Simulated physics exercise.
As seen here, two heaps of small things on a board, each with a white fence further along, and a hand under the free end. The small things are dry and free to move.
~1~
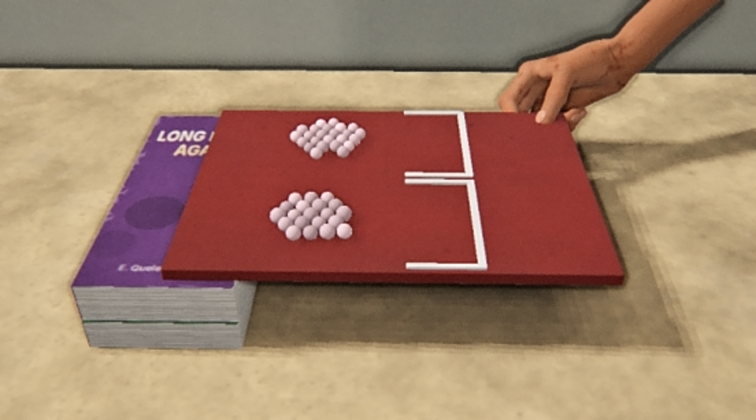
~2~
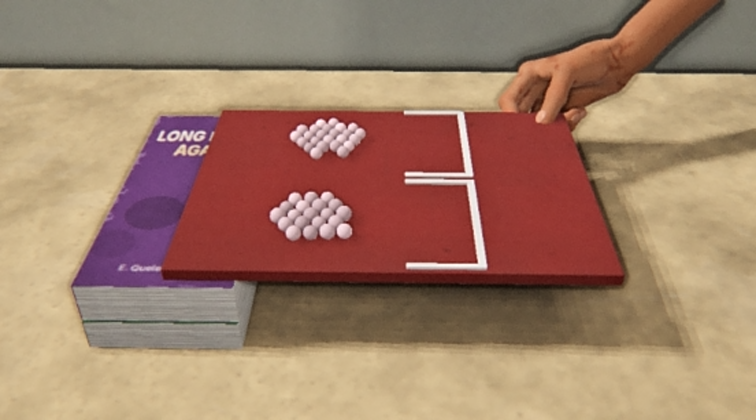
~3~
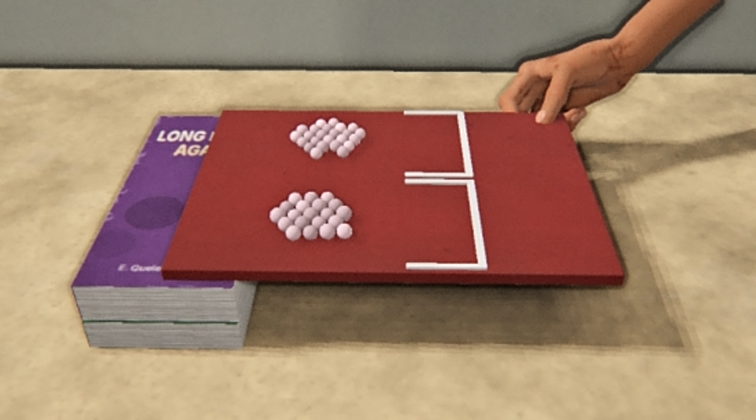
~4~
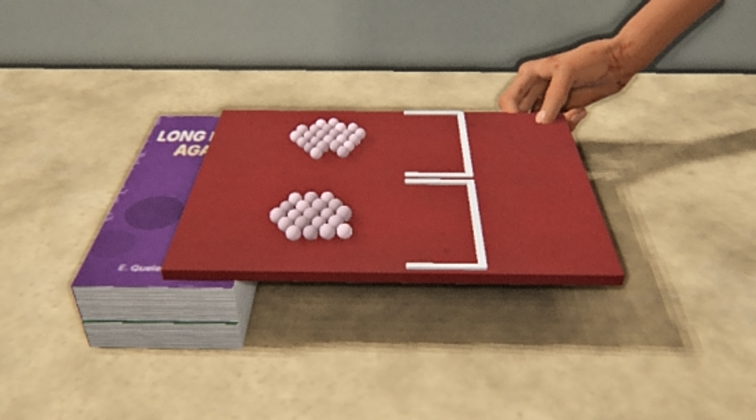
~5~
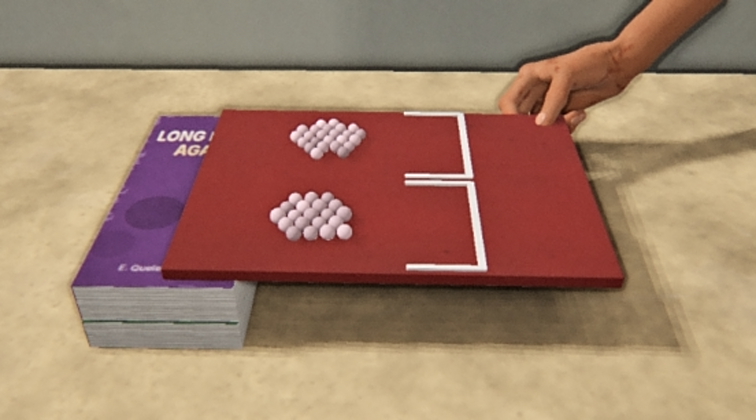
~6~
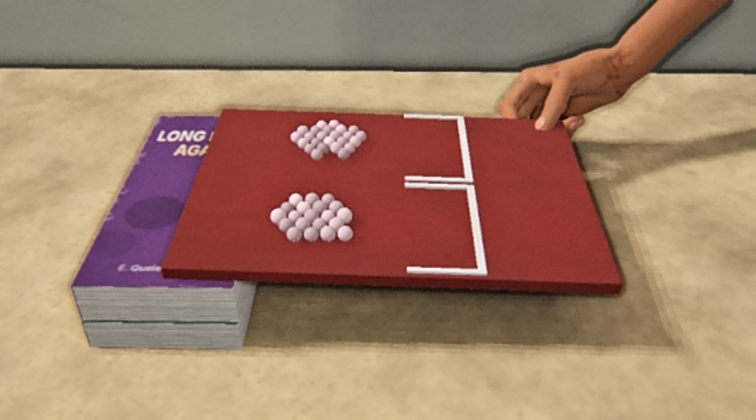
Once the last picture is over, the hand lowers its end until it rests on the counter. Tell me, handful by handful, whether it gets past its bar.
The front handful crosses. The back handful crosses.
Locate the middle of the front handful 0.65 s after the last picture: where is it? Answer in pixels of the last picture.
My guess for the middle is near (438, 251).
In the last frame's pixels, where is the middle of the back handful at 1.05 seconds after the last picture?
I'd point at about (606, 210).
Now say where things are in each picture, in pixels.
The first frame shows held end of the board (608, 272), level; book pile (193, 204), about a quarter as high as the board is long; front handful (311, 215), a few sugar pearls; back handful (322, 135), a few sugar pearls; front bar (476, 221), much lower than a piece; back bar (465, 142), much lower than a piece.
The second frame shows held end of the board (608, 272), level; back handful (322, 135).
The third frame shows held end of the board (608, 272), level; front handful (311, 215).
The fourth frame shows held end of the board (608, 272), level; back handful (322, 135).
The fifth frame shows held end of the board (608, 275), level; front handful (311, 215).
The sixth frame shows held end of the board (607, 280), down by 2°; book pile (193, 204); front handful (312, 216), not moving; back handful (323, 137), not moving; front bar (476, 227); back bar (465, 147).
Then, 0.31 s later than the last frame, board sloping at 8°; front handful on its way down; back handful on its way down.
Then, 0.65 s later than the last frame, board sloping at 13°; front handful has reached its bar; back handful has reached its bar.
Then, 1.05 s later than the last frame, board resting at 13°; front handful almost all past its bar; back handful every one past its bar.
When it is over, board resting at 13°; front handful almost all past its bar; back handful every one past its bar.
